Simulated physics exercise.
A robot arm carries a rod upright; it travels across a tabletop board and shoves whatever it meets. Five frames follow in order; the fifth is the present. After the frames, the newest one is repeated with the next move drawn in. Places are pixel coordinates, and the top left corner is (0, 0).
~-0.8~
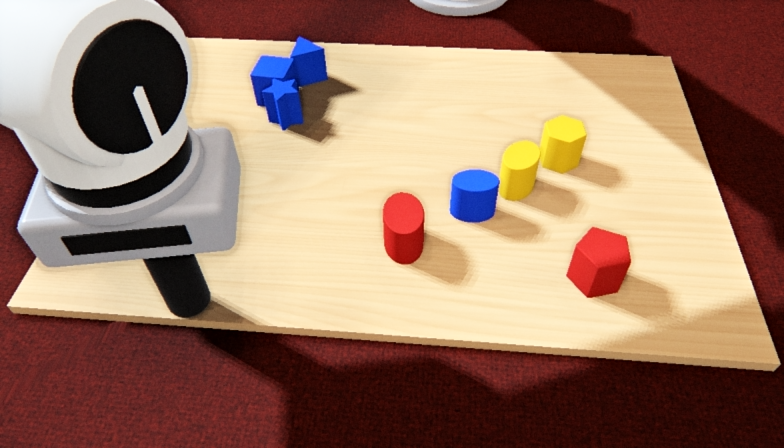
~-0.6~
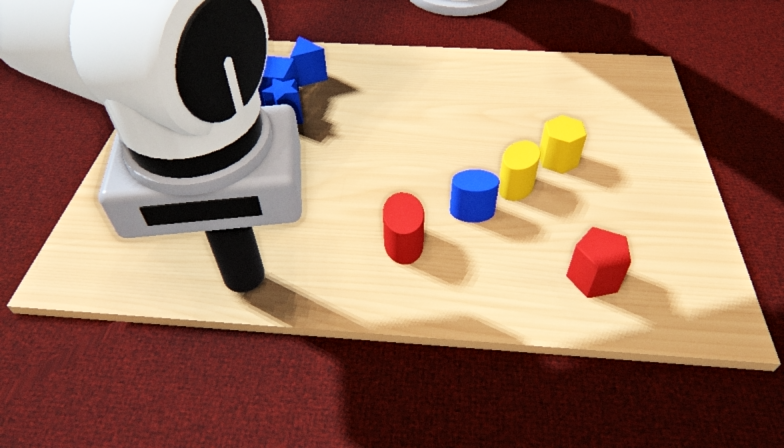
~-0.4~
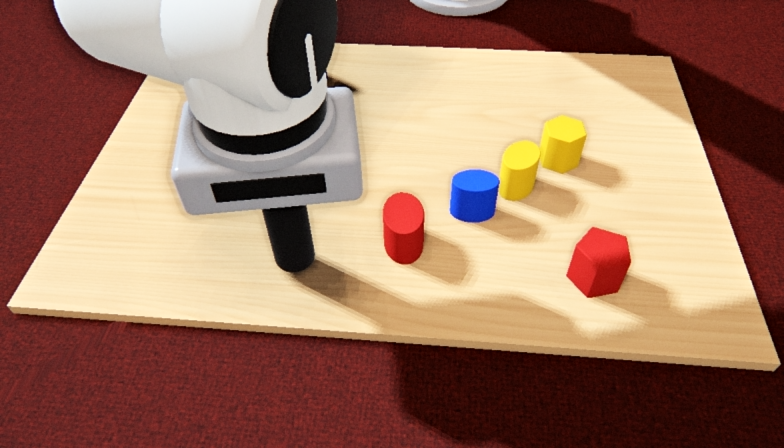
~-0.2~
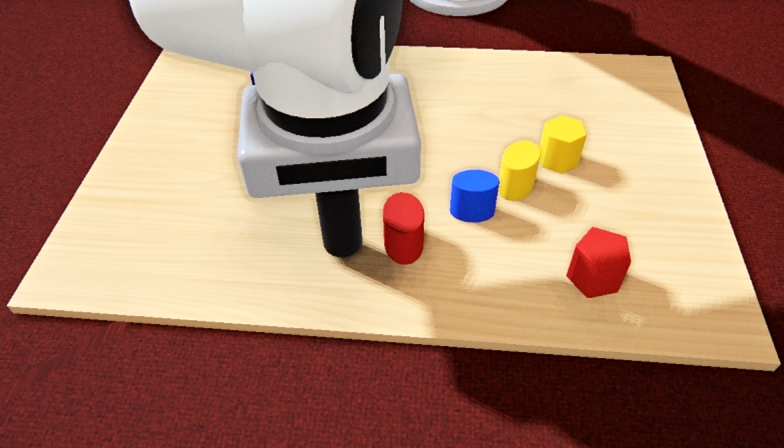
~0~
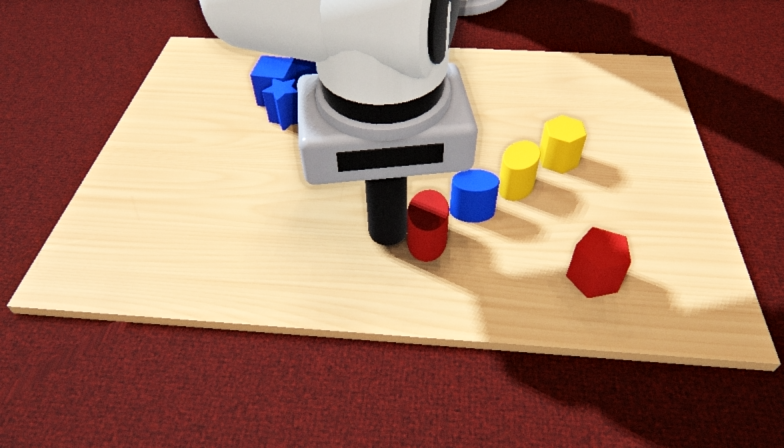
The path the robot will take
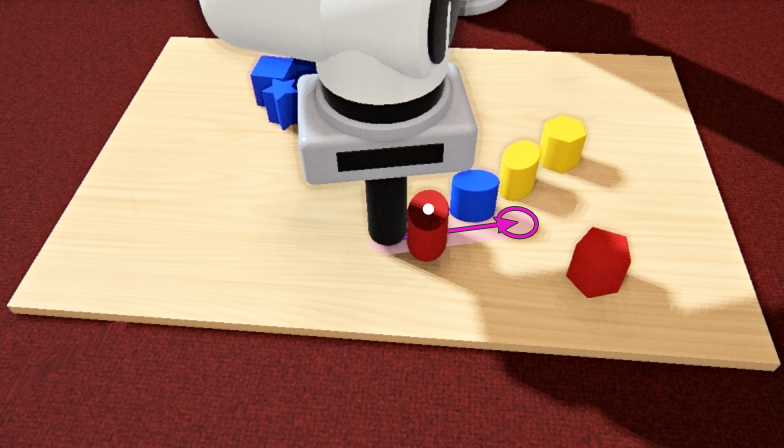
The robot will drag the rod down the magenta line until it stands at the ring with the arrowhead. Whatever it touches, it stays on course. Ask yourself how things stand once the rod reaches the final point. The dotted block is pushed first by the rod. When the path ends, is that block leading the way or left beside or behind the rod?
Fallen away.
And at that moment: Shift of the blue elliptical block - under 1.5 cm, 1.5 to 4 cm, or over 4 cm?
It goes a little way, 1.5 to 4 cm.
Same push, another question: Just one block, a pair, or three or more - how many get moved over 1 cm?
That makes 2 blocks.
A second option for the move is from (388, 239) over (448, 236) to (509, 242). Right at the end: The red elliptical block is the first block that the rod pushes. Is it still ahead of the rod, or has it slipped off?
It will keep going ahead of the rod.
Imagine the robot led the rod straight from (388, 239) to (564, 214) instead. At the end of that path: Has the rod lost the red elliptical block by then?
Yes, it checks out.
The drawn path runs straight from (388, 239) to (517, 222); the dot is on the red elliptical block.
What follows on the original path. One third of the way, rod (432, 227); red elliptical block (474, 210), turned 20° clockwise.
Two thirds of the way, rod (477, 221); red elliptical block (518, 214), turned 55° clockwise; blue elliptical block (487, 171).
At the end, rod (519, 216); red elliptical block (542, 220), turned 80° clockwise; blue elliptical block (488, 169); yellow elliptical block not moved.
